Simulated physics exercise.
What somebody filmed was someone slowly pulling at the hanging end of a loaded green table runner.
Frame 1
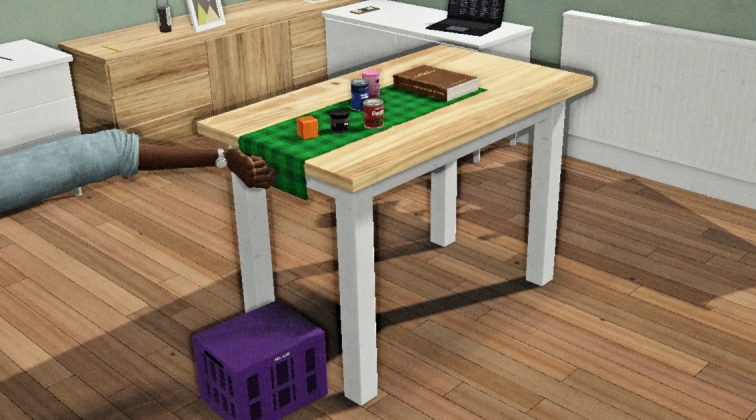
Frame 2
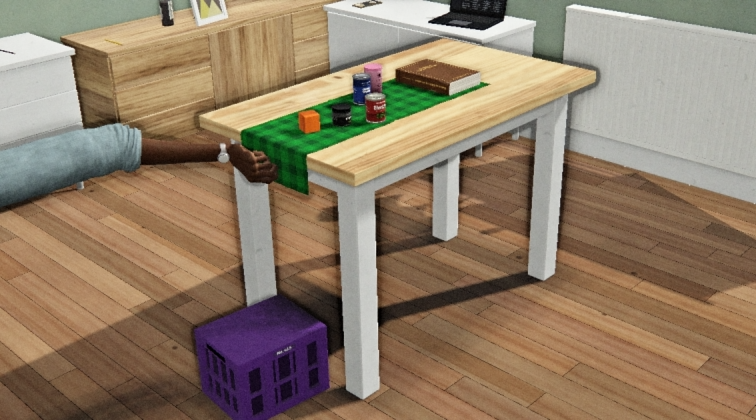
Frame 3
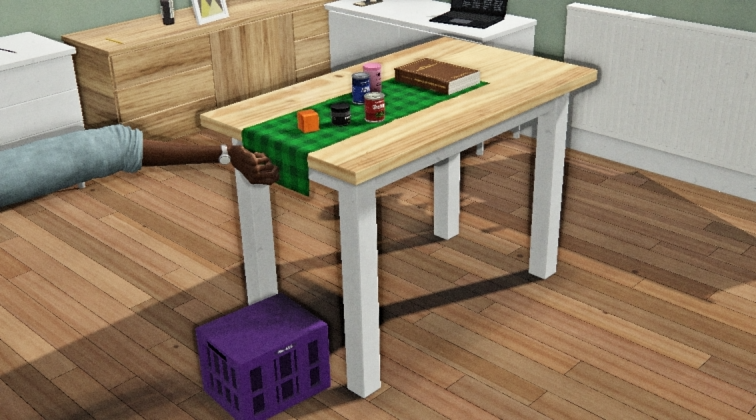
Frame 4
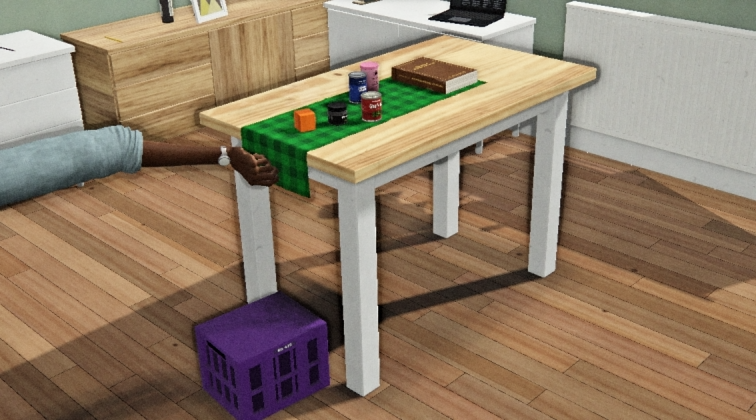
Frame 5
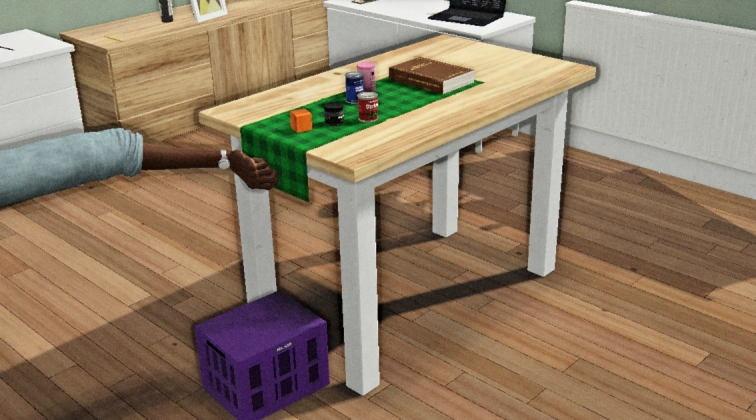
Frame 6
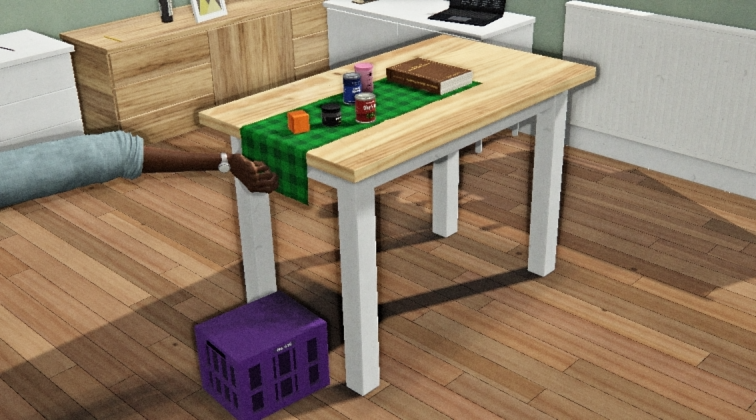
The video shows a hand slowly pulling the hanging end of a green checked runner on a wooden table above a purple crate, as the orange cube, small containers and brown book on it shift slightly left together.
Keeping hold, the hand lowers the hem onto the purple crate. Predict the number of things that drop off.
The number is four.
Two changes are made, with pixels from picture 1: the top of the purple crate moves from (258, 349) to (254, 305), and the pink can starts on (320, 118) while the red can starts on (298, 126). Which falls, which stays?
Pink can: Lost; red can: Lost.
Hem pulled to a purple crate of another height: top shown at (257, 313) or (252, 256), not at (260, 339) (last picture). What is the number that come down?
Over the edge go 3 and 1.
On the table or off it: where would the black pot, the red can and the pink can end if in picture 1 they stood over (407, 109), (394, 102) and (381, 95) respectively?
Here's the result: The black pot remains in place, the red can remains in place and the pink can remains in place.
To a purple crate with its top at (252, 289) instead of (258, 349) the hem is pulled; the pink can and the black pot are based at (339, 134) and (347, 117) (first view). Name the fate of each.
First the pink can: It ends off the top. Then the black pot: It is still up there.
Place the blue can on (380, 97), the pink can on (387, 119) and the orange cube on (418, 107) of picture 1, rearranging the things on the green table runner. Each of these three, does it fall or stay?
Outcome: Blue can keeps its perch; pink can is gone; orange cube keeps its perch.
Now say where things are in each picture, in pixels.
Hem (307, 201); orange cube (307, 119); black pot (340, 112); red can (373, 102); blue can (360, 82); pink can (371, 72); top of the crate (258, 349), in the first picture.
Hem (309, 195); orange cube (309, 113), in the second picture.
Hem (309, 197); black pot (340, 106), in the third picture.
Hem (310, 198); red can (371, 95); top of the crate (260, 340), in the fourth picture.
Hem (309, 202); blue can (354, 74), in the fifth picture.
Hem (309, 206); orange cube (298, 113); black pot (331, 106); red can (365, 96); blue can (352, 75); pink can (364, 65), in the sixth picture.
A little later, hem near (278, 233); orange cube gone.
Next, hem near (280, 275); orange cube and black pot gone.
Later still, hem on the crate; orange cube, black pot, red can and blue can gone.
When it is over, hem on the crate; orange cube, black pot, red can and blue can gone. Over the edge go four.
